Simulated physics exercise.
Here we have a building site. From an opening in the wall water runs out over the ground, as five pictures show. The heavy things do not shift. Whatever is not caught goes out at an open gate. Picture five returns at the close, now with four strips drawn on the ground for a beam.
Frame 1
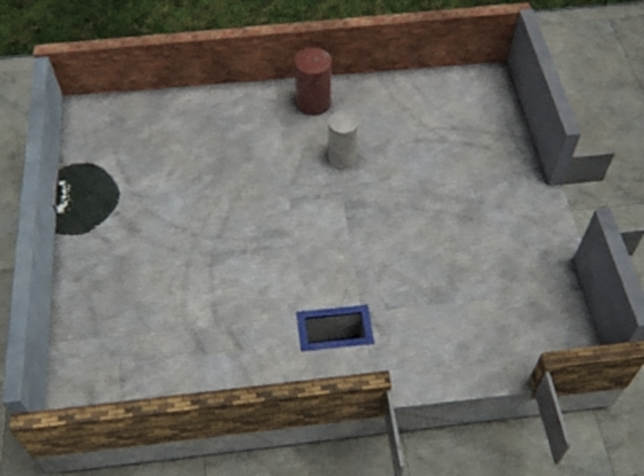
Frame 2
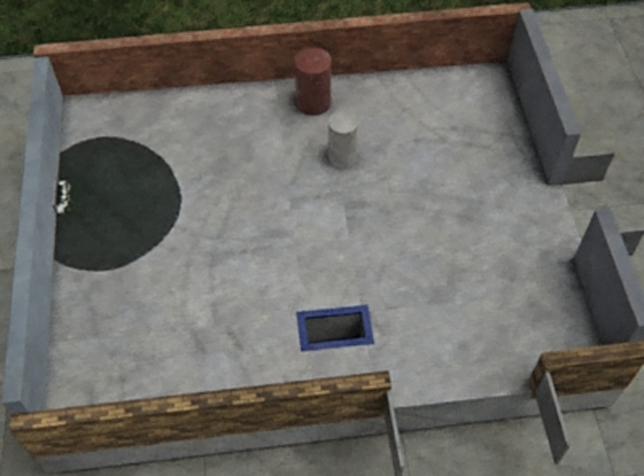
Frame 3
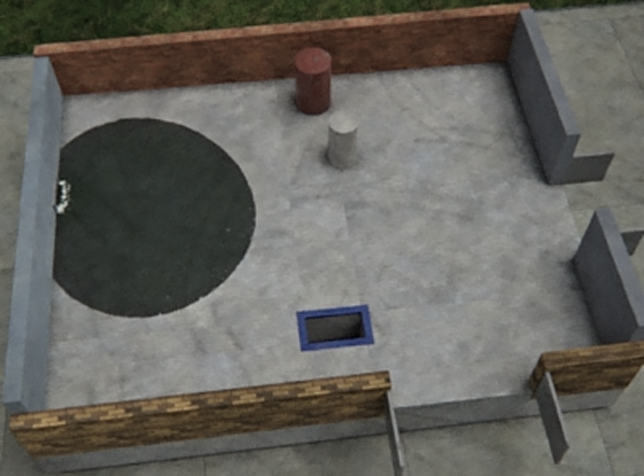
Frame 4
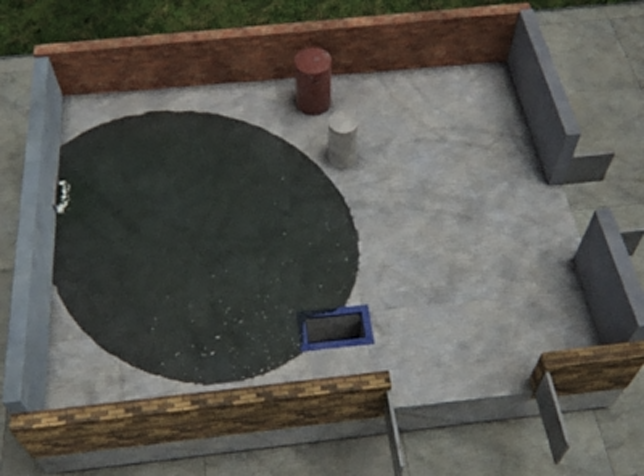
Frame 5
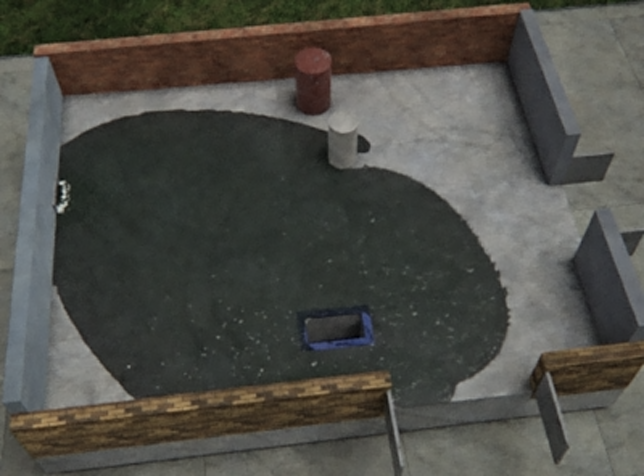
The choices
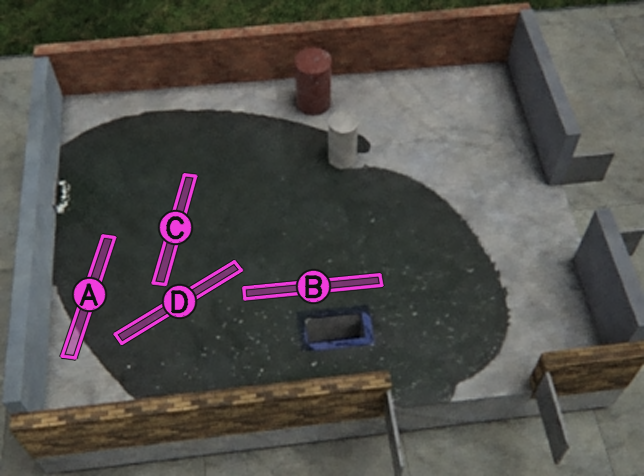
Dark water spreading from the left wall across the grey floor of a walled building site, surrounding a pale post and blue-rimmed gully.
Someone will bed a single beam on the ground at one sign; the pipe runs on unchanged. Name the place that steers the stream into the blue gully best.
I would pick spot A.
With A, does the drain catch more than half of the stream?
No, it does not.
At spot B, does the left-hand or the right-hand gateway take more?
More leaves on the left.
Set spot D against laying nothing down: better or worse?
Worse.
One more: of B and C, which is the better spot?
Here it is spot C.
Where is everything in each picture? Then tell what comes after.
Outfall at (55, 195); blue gully at (335, 328); open gate at (458, 386); open gate at (561, 221); water covers 2 % of the ground and shows as far out as (111, 193); blue gully still dry.
Water covers 8 % of the ground and shows as far out as (175, 196); blue gully still dry.
Water covers 19 % of the ground and shows as far out as (249, 227); blue gully still dry.
Water covers 37 % of the ground and shows as far out as (350, 273); blue gully still dry.
Water covers 57 % of the ground and shows as far out as (500, 305); blue gully taking water.
On the marked copy, A from (68, 356) to (108, 236); B from (244, 293) to (380, 280); C from (159, 283) to (190, 175); D from (118, 338) to (237, 266).
Choosing A, about 23 % of the stream runs into the blue gully, about 77 % out by the gates.
Choosing B, about 5 % of the stream runs into the blue gully, about 95 % out by the gates.
Choosing C, about 14 % of the stream runs into the blue gully, about 86 % out by the gates.
Choosing D, about 12 % of the stream runs into the blue gully, about 88 % out by the gates.
